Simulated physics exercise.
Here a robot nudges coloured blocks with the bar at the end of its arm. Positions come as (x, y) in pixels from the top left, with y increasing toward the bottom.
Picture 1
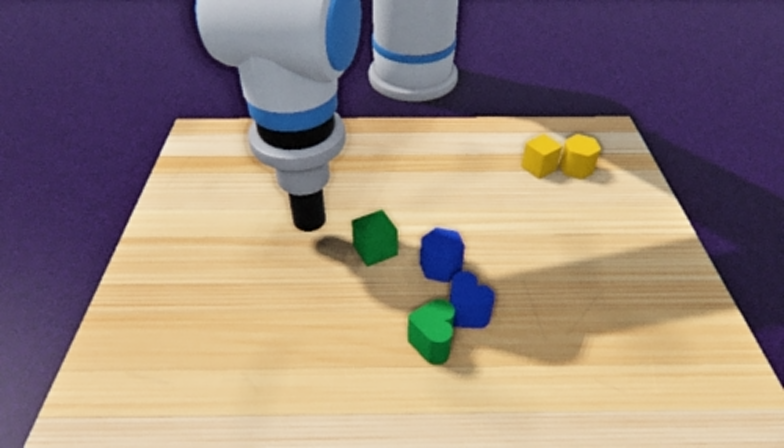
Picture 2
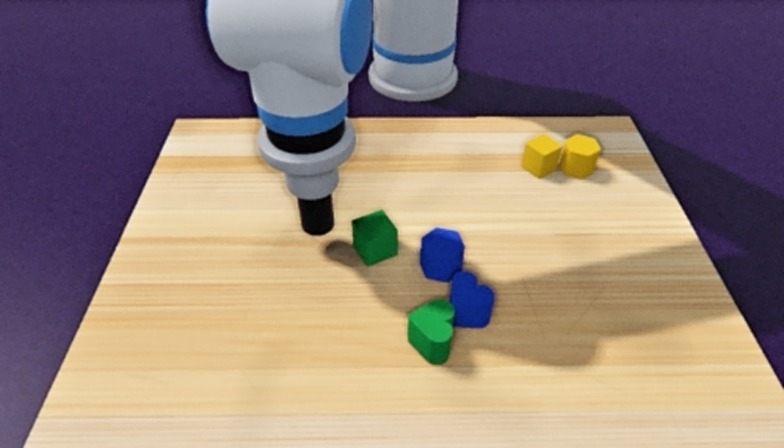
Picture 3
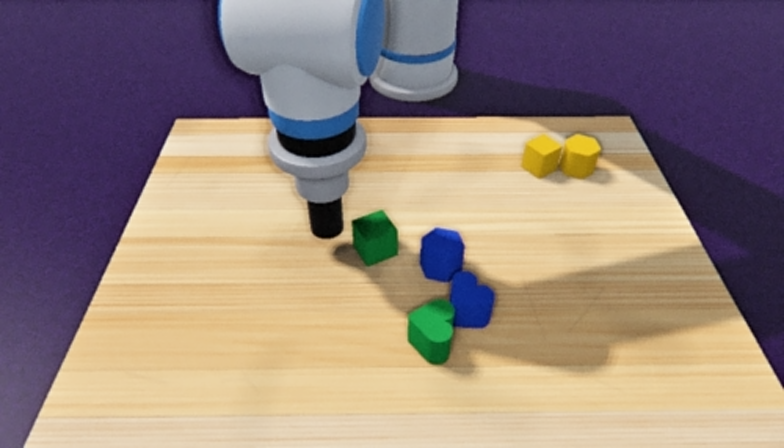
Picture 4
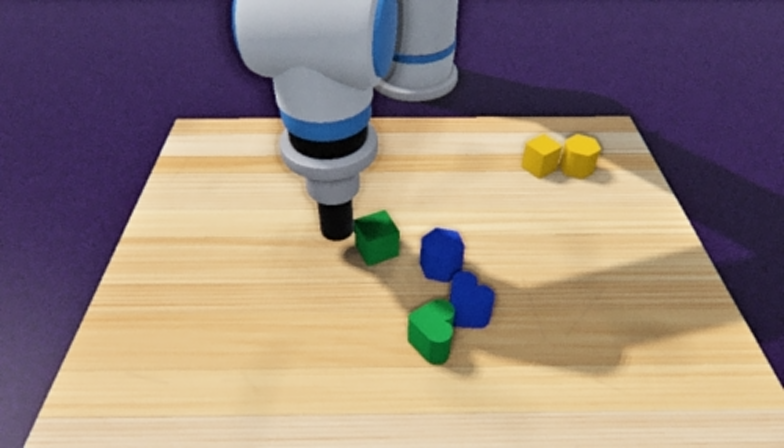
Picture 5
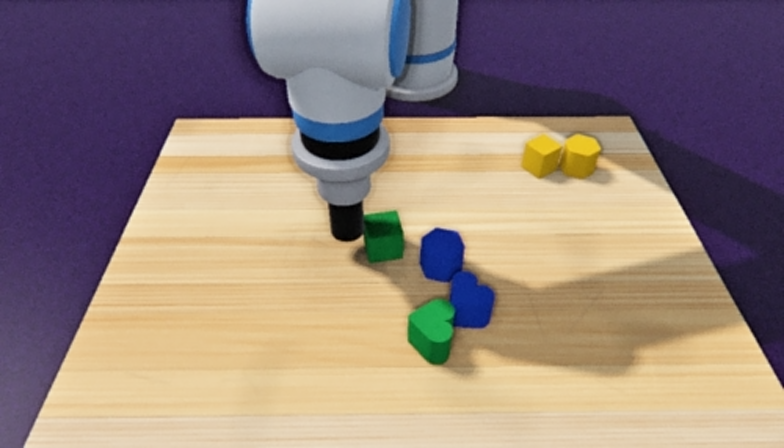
The clip opens on a robot arm with a black bar over a wooden table, left of a green block, with blue, green and yellow blocks scattered beyond. The bar slides a short way right until it meets the green block, then nudges it slightly right while the other blocks stay still.
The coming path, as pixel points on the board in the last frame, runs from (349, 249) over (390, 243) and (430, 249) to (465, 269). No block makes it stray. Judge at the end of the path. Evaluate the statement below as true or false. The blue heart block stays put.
That claim is true.
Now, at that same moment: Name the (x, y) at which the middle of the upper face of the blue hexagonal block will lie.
The point I'd pick in the picture is (534, 284).
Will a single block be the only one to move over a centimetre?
Short answer: No.
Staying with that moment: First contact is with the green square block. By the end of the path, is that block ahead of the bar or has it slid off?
By then it is in front of the bar.
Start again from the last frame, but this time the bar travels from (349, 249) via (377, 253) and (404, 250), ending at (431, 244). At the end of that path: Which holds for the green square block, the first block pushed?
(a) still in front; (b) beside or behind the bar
I'll go with a - still in front.
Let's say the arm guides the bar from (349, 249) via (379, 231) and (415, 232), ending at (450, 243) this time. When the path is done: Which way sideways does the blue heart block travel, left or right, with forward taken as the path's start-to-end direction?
Moves right.
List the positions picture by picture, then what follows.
In the first frame, bar tip at (310, 221); block tops, green square block at (375, 225); blue hexagonal block at (443, 242); blue heart block at (470, 289).
In the second frame, bar at (318, 225); blocks unchanged.
In the third frame, bar at (327, 228); blocks unchanged.
In the fourth frame, bar at (337, 230); blocks unchanged.
In the fifth frame, bar at (348, 231); green square block at (383, 224); blue hexagonal block at (443, 242); blue heart block at (470, 289).
The first path, step by step. One third of the way, bar at (390, 224); green square block at (424, 227), turned 45° clockwise; blue hexagonal block at (453, 247), turned 10° anticlockwise.
Two thirds of the way, bar at (432, 231); green square block at (466, 237), turned 55° clockwise; blue hexagonal block at (492, 262).
At the end, bar at (468, 251); green square block at (505, 257), turned 55° clockwise; blue hexagonal block at (534, 284); blue heart block in place.
